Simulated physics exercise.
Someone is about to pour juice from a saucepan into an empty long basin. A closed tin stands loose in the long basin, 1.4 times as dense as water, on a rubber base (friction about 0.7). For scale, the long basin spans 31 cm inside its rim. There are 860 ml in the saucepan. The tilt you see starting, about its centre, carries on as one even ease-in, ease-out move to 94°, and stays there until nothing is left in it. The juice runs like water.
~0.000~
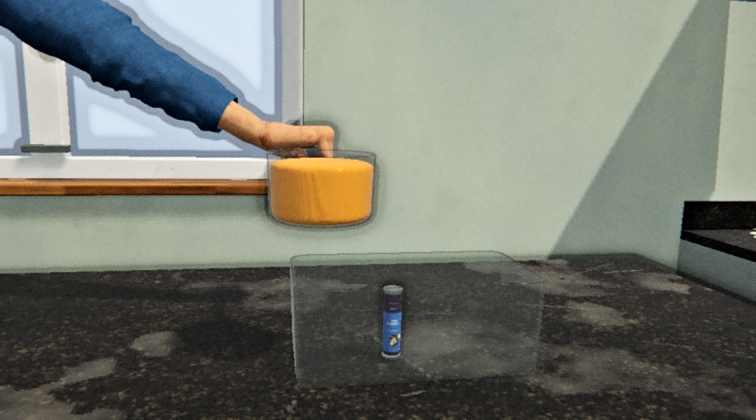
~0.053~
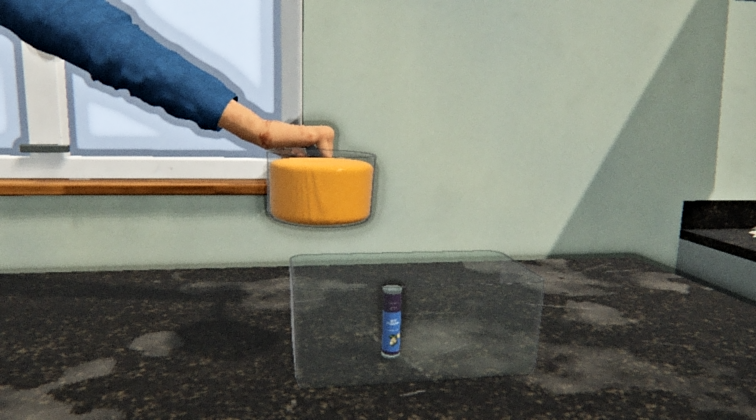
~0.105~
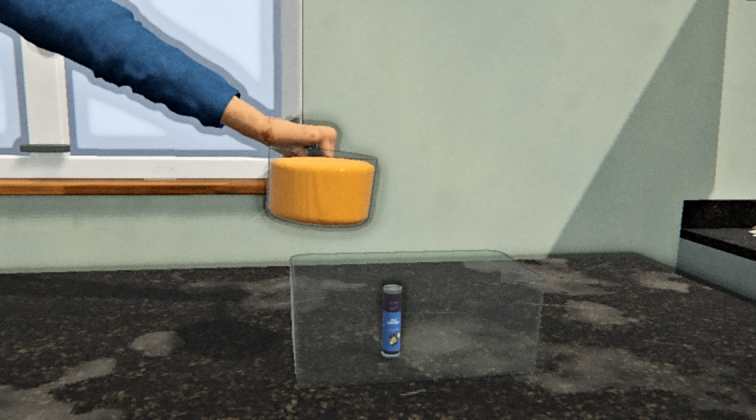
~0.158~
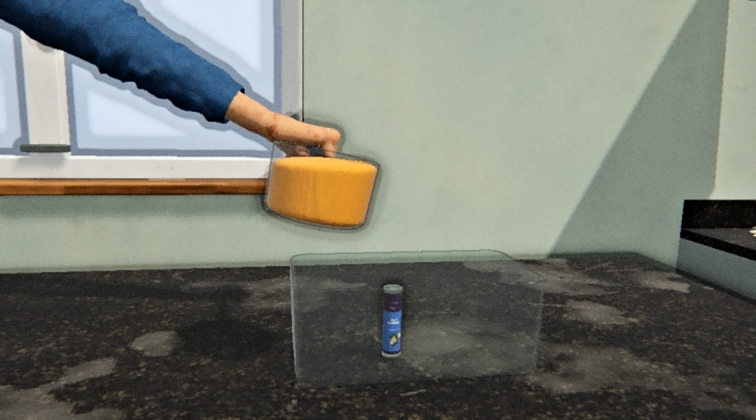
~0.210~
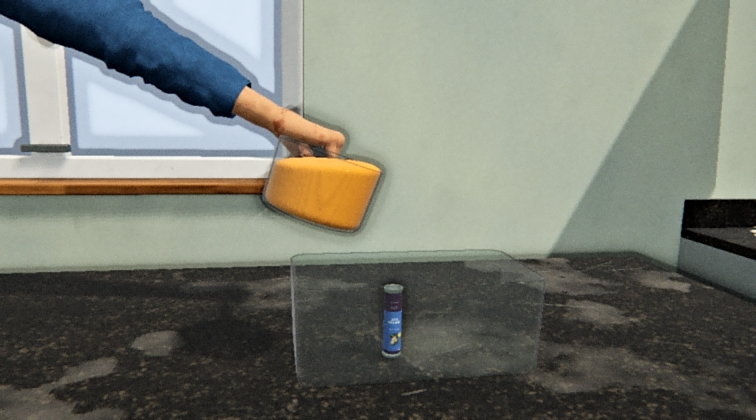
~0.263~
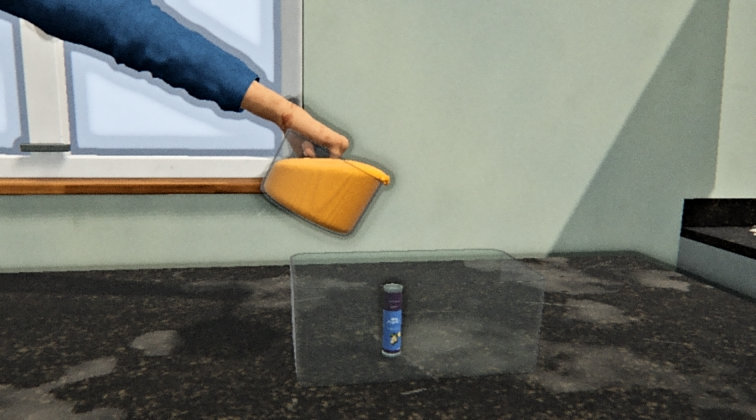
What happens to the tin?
It remains upright.
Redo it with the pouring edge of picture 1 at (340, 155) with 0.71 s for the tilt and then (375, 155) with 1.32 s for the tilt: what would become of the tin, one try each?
First it topples; then it keeps standing.
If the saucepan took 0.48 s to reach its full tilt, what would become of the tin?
Then it remains upright.
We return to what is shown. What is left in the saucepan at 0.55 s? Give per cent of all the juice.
Near 46 in a hundred.
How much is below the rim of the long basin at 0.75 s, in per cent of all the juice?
Near 80 in a hundred.
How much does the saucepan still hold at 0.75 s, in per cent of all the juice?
Near 14 in a hundred.
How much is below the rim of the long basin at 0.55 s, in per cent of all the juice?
Some 24 per cent.
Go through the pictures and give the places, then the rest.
In the first picture, tilt 0°; pouring edge (374, 155); surface from (270, 163) to (371, 164); the long basin's rim runs from (293, 273) to (522, 267); the tin's top is at (393, 292).
In the second picture, tilt 1°; pouring edge (374, 156); surface from (270, 163) to (371, 164).
In the third picture, tilt 5°; pouring edge (376, 159); surface from (271, 161) to (373, 165).
In the fourth picture, tilt 11°; pouring edge (378, 165); surface from (273, 162) to (375, 166).
In the fifth picture, tilt 19°; pouring edge (381, 173); surface from (274, 164) to (379, 167).
In the sixth picture, tilt 28°; pouring edge (381, 182); surface from (271, 167) to (376, 175); 3 per cent is over the edge.
Then, 0.55 s in, the tilt is 82° and 45 per cent is still to pour; the tin stands where it began.
Then, 0.75 s in, the tilt is 94° and 13 per cent is still to pour; the tin stands where it began.
Then, 0.97 s in, the tilt is 94° and 4 per cent is still to pour; the tin stands where it began.
Then, 1.21 s in, the tilt is 94° and 1 per cent is still to pour; the tin stands where it began.
Finally, the tin stands where it began.
